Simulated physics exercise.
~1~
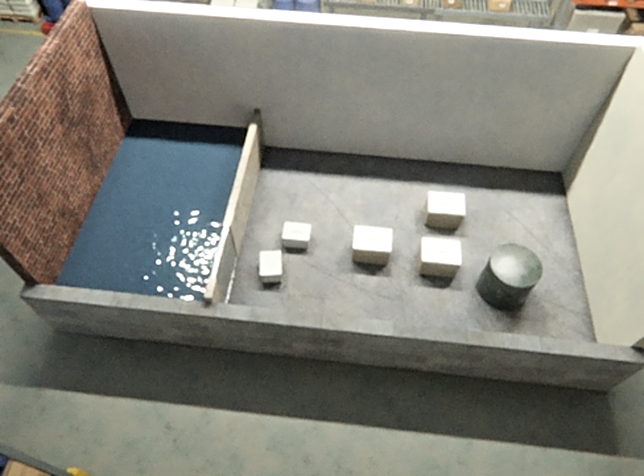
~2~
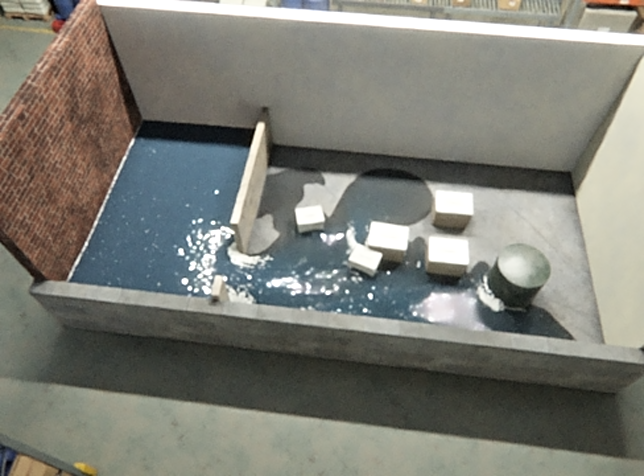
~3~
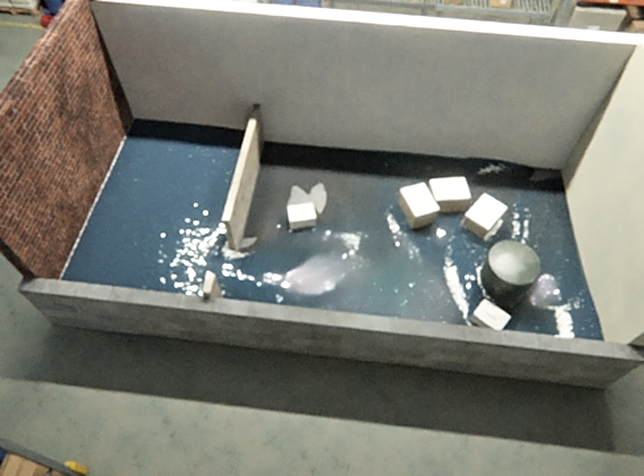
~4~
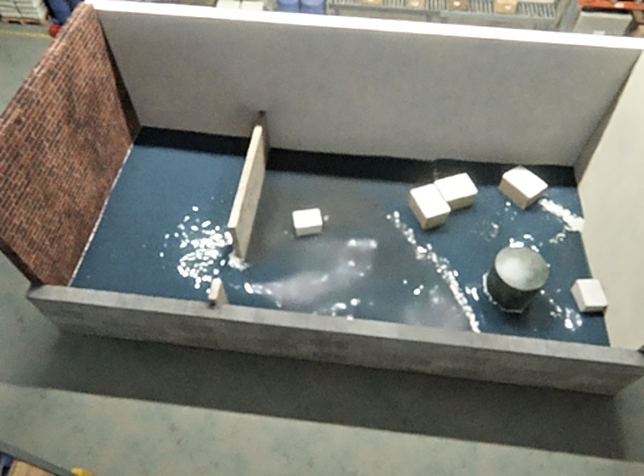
A walled room with a brick left side held dark water behind a partition until it burst through a gap near the front and spread across the grey floor, shifting several pale blocks; one ended near the right wall while the dark cylinder stayed put.
